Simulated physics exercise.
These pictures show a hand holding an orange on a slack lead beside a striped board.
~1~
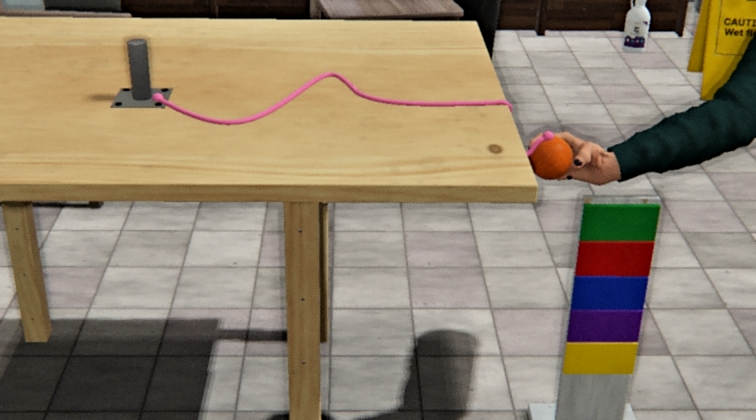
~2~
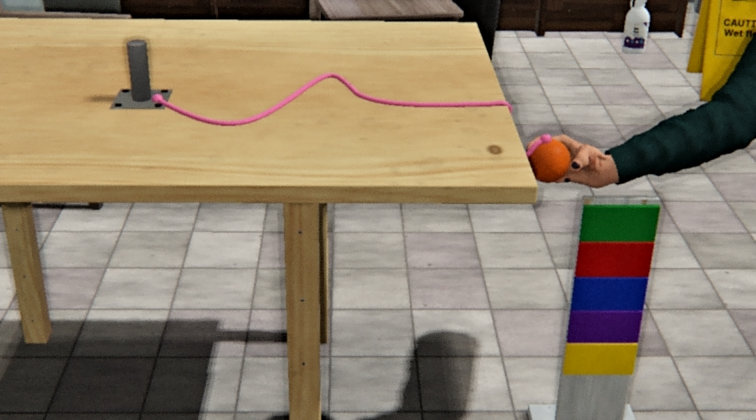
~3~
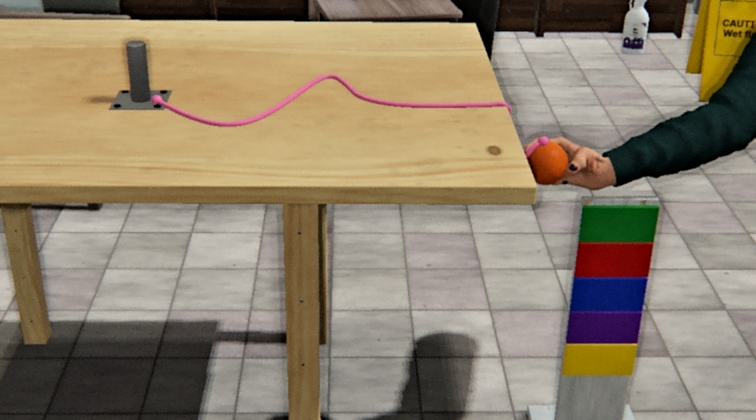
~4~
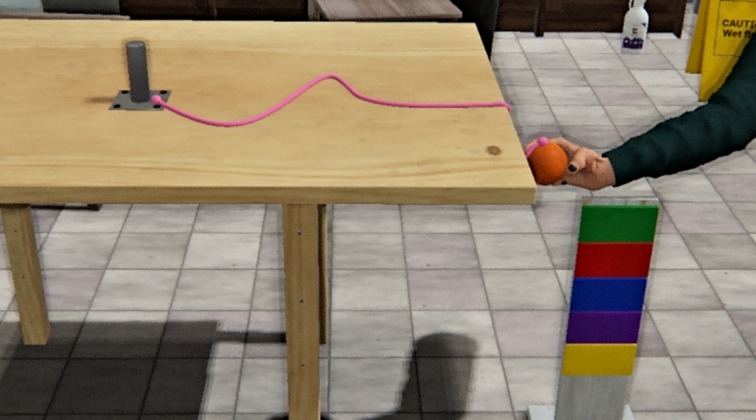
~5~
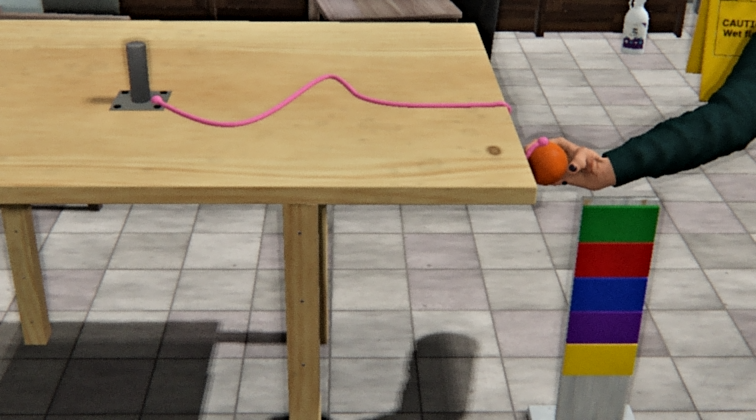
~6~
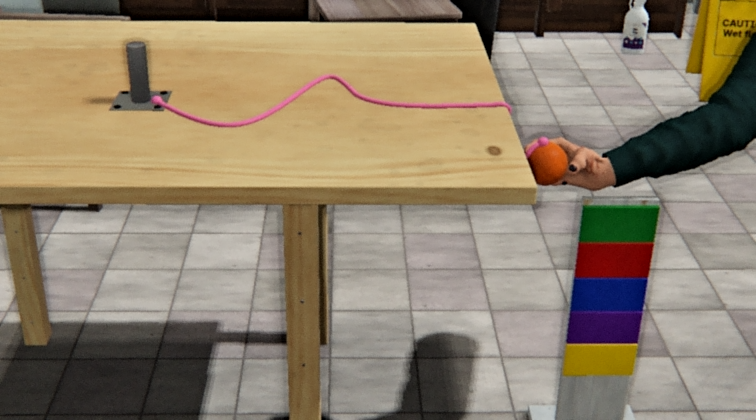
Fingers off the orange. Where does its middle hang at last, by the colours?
Its middle rests at the purple band.
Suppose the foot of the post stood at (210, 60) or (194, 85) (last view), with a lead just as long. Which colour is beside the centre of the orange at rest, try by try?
In that order: Yellow; yellow.
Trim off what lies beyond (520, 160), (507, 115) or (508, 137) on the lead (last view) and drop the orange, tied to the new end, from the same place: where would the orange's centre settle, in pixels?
Try by try, around (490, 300), (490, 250) and (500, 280).
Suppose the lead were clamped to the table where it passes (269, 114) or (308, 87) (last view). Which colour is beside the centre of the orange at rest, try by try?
In that order: Blue; red.
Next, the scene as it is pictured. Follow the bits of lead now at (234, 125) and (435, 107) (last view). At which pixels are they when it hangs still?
Near (266, 101) and (501, 170).
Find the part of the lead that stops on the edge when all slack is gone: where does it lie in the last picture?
That spot is around (370, 101).
A little later, orange near (456, 312); level with blue.
Next, orange near (504, 330); level with purple.
When it is over, orange near (487, 333); level with purple. The purple one.
